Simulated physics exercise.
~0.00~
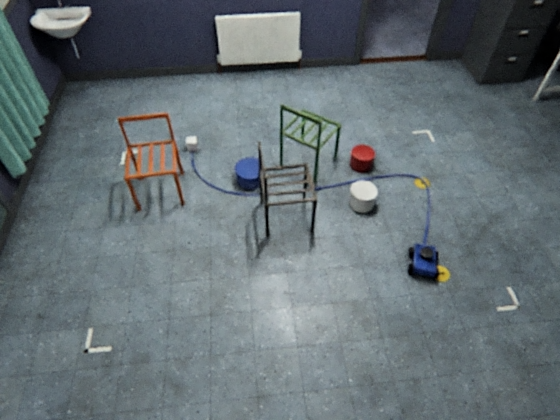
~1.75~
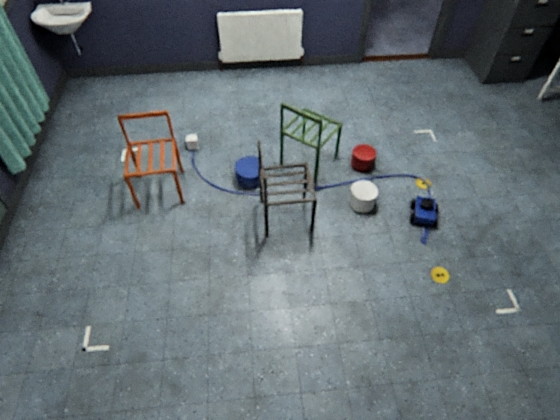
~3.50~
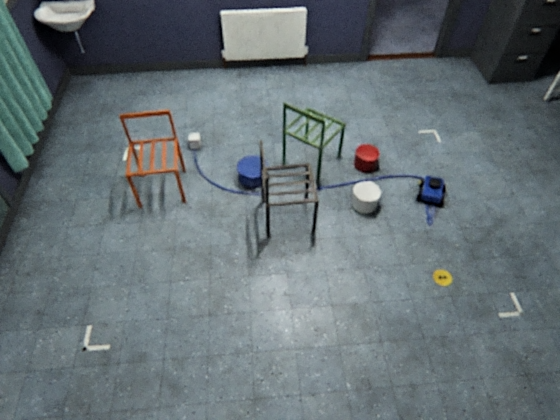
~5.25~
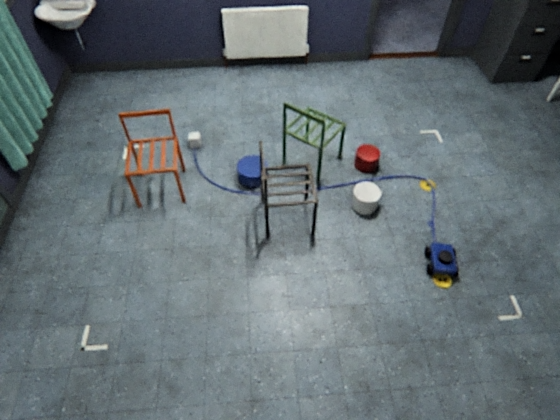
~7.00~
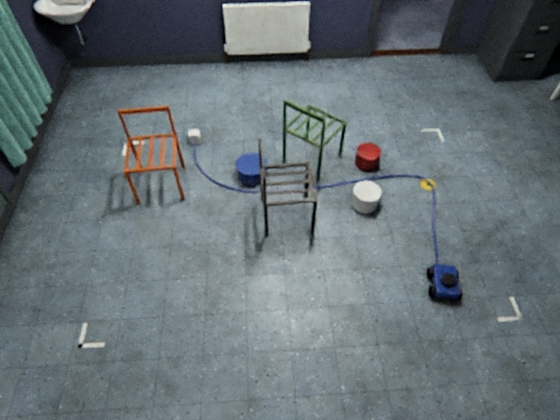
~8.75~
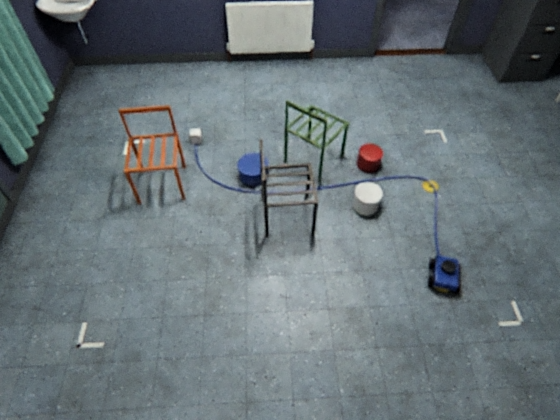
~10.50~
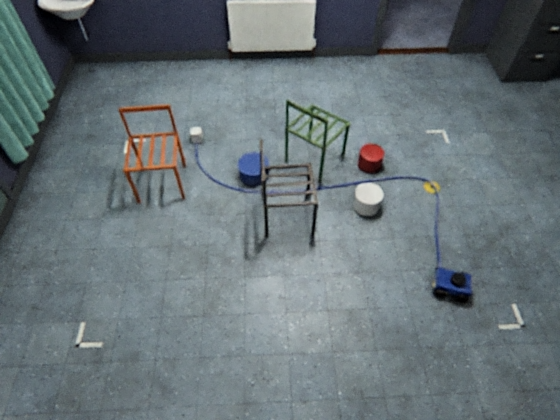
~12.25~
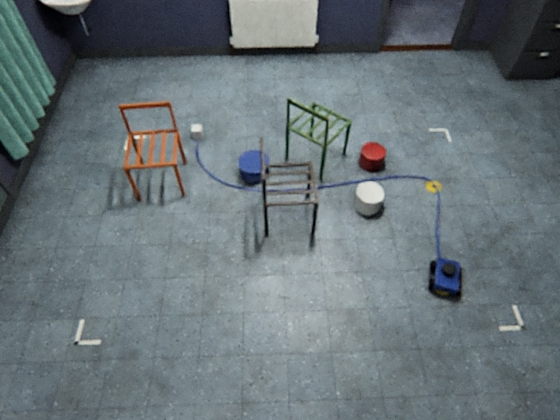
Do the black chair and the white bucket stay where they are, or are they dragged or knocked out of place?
Both the black chair and the white bucket stay put while the cart moves about at the right.
On the blue tiled floor of a room with a sink and a radiator, a small blue cart stands at the right, joined to a thin blue lead that curves past chairs, a bin, a tub and a bucket. The cart first moves up the floor, away from the lower yellow mark. It reaches the upper mark, to the right of the white bucket. Then it comes back down to the lower mark and goes slightly past it. There it shifts and turns a little, ending near that mark with the lead still trailing behind and the chairs standing.
